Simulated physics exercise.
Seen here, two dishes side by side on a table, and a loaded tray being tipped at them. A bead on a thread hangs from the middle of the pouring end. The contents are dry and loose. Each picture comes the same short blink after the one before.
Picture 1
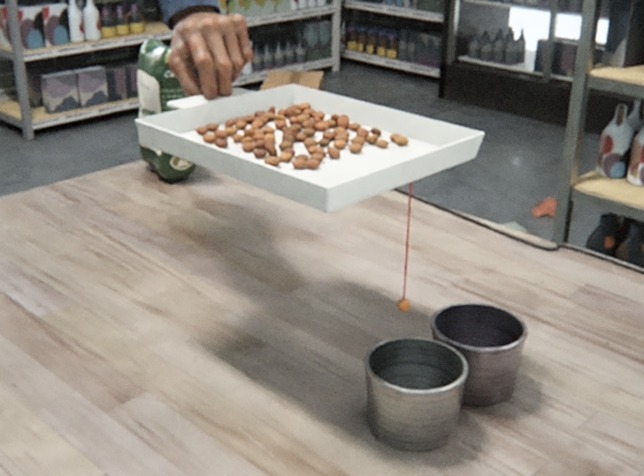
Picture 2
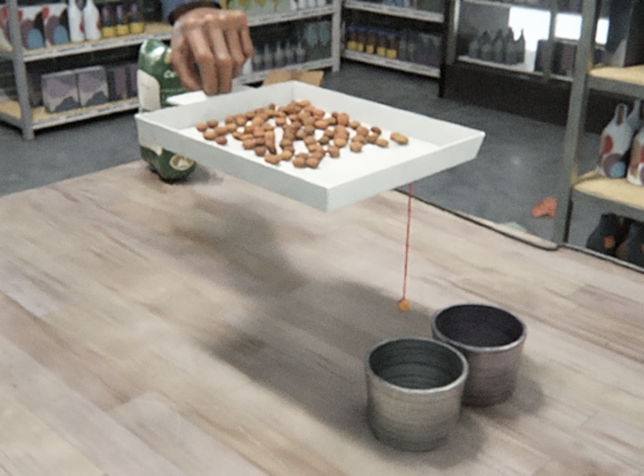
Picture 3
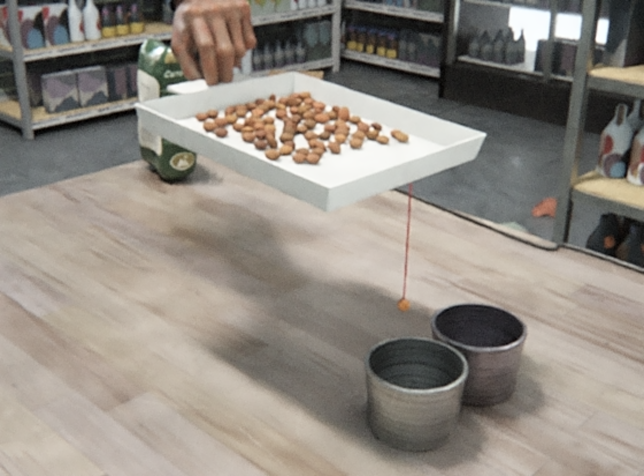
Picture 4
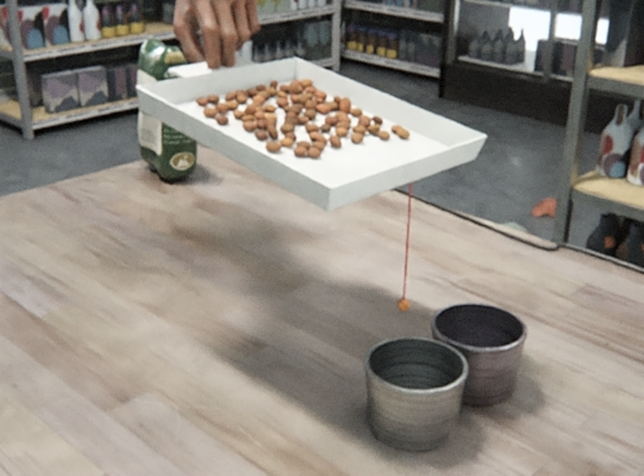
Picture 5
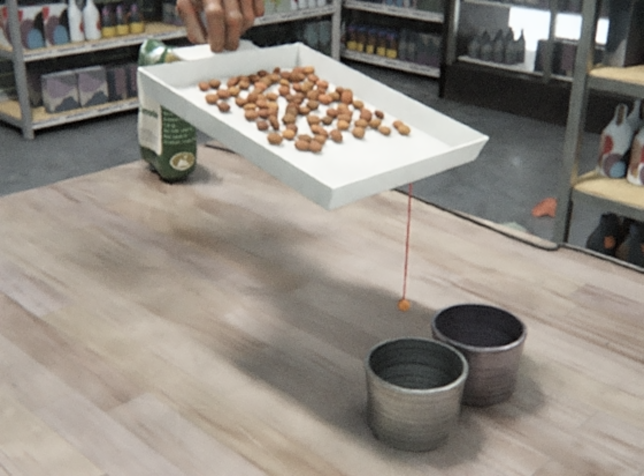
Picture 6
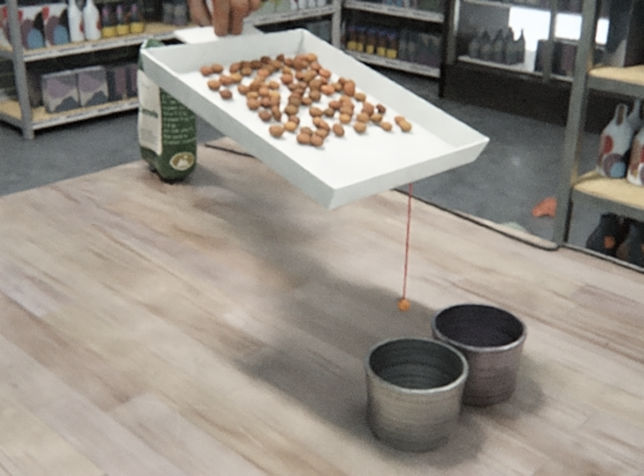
A hand at the upper left grips the far edge of a white tray of brown kibble above a pale wooden table, seen from slightly above in a room lined with stocked shelves. Two dark grey dishes sit at the lower right near an orange bead on a red thread, with a green container behind the tray. The hand steadily raises the far edge, tilting the tray toward the viewer, while the camera stays still.
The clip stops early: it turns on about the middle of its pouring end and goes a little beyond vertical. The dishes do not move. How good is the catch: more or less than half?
They take more than half between them.
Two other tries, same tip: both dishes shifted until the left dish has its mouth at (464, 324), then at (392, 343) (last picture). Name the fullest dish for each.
First the left-hand dish, then the right-hand dish.
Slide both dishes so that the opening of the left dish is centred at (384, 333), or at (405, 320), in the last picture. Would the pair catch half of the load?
The first try: Below a half. The second: Not half.
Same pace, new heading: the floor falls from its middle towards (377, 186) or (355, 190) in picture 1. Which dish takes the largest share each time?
At the first place left, at the second left.
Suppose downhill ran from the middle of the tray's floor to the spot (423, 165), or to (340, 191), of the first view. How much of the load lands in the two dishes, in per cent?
Roughly 30 per cent, and 10 per cent.
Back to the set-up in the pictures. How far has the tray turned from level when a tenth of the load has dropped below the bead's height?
At some 100 degrees.
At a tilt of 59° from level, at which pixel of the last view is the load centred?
At about (427, 153).
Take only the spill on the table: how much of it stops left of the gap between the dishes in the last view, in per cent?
About 20 per cent.
Soon, tray tipped steeply; nearly all on the tray; a stray few in the air.
A while on, tray tipped right over; about two thirds on the tray; a small part in the right dish; a stray few outside both; about a quarter in the air.
Towards the end, tray tipped past a quarter turn; about a quarter in the left dish; about half in the right dish; about a quarter outside both.
Finally, tray tipped past a quarter turn; about a quarter in the left dish; about half in the right dish; about a quarter outside both.
